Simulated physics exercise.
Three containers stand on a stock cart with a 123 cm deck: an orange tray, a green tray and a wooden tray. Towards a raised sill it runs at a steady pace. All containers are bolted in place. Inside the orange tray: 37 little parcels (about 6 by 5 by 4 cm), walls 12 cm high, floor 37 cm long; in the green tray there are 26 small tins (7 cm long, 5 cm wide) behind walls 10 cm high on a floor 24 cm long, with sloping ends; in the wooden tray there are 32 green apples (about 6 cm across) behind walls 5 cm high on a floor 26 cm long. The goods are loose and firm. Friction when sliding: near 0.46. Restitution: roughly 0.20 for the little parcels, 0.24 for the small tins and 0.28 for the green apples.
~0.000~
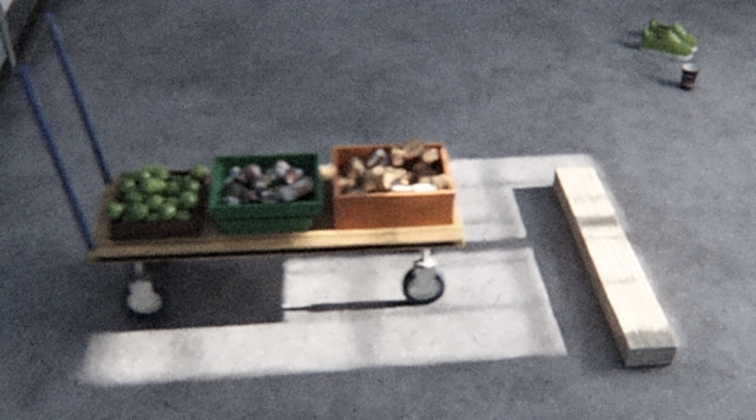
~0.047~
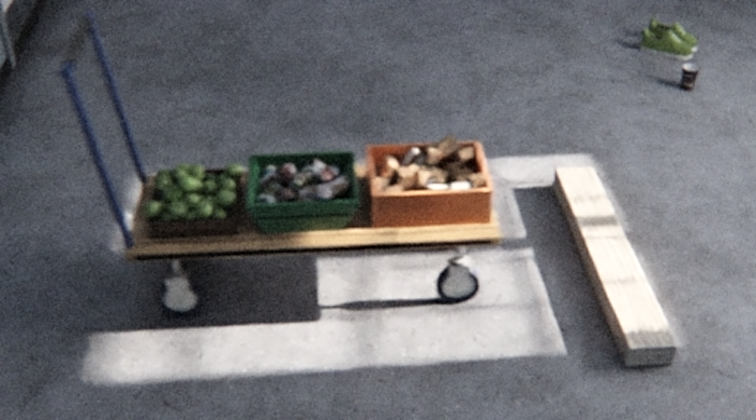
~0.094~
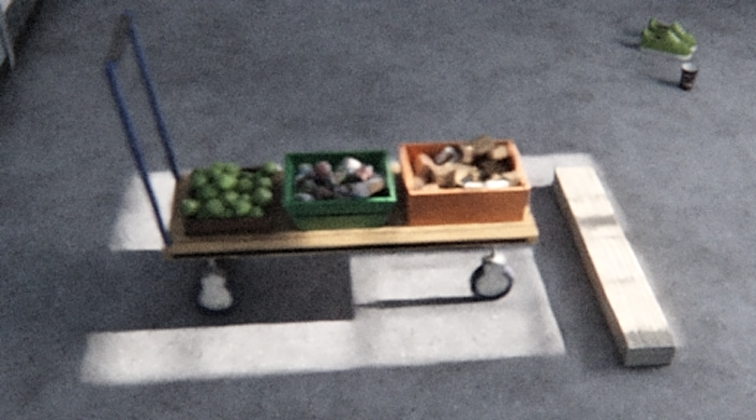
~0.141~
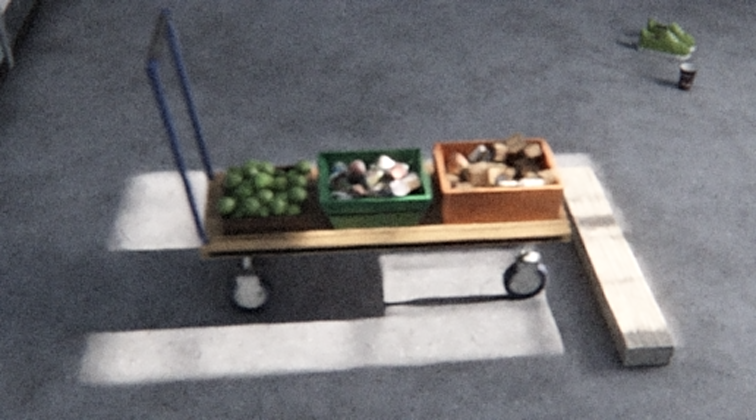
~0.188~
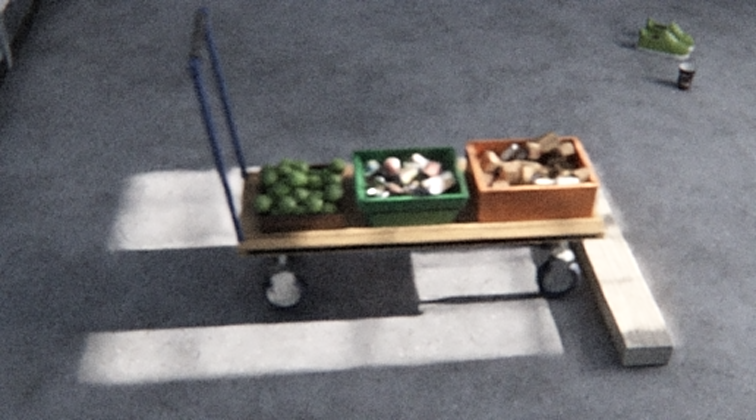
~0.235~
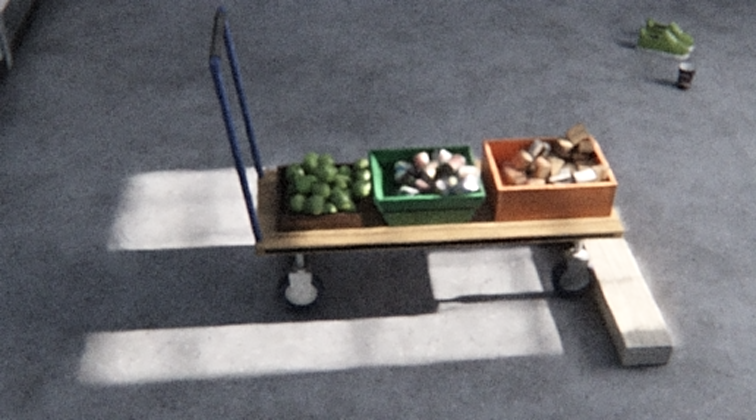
Flatbed cart carrying green apples, small tins and little parcels in three trays rolling right across grey floor to a pale wooden beam.
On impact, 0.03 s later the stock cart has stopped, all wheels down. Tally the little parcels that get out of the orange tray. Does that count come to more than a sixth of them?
No.
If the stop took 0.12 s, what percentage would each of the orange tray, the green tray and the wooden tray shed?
Orange tray 0, green tray 0, wooden tray 30 %.
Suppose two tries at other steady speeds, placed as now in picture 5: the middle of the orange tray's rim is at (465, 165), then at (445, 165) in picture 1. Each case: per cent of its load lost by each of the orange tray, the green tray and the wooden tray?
For the orange tray it's 0 % and then 0 %, for the green tray 0 % and then 0 %, and for the wooden tray 20 % and then 30 %.
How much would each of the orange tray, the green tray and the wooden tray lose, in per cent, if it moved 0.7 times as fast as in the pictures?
In that case the orange tray sheds 0 per cent, the green tray 0 per cent and the wooden tray 20 per cent.
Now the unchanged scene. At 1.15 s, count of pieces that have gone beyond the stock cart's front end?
Count: Approx. 1.
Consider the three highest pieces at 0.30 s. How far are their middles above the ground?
Some 56 cm up.
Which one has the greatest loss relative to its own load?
The wooden tray.
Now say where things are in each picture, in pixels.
In the first picture (places track the rim corner closest to us here; the camera pans a little), orange tray (339, 196); wooden tray (114, 224); 55 cm to go; all still inside.
The second picture shows orange tray (377, 194); wooden tray (152, 222); 43 cm to go.
The third picture shows orange tray (413, 193); wooden tray (189, 221); 30 cm to go.
The fourth picture shows orange tray (449, 191); wooden tray (226, 219); 18 cm to go.
The fifth picture shows orange tray (485, 189); wooden tray (262, 217); 6 cm to go.
The sixth picture shows orange tray (503, 188); wooden tray (280, 216); stopped; 3 out, the lowest apple at (362, 167).
After 0.30 s, the orange tray is down by 1 of 37, the green tray is down by 1 of 26 and the wooden tray is down by 5 of 32.
After 0.42 s, the orange tray is down by 1 of 37, the green tray is down by 2 of 26 and the wooden tray is down by 10 of 32.
After 0.65 s, the orange tray is down by 1 of 37, the green tray is down by 4 of 26 and the wooden tray is down by 11 of 32.
Outcome (at 1.15 s), the orange tray is down by 1 of 37, the green tray is down by 4 of 26 and the wooden tray is down by 12 of 32. Asked share, 1 of 37, 3 per cent.
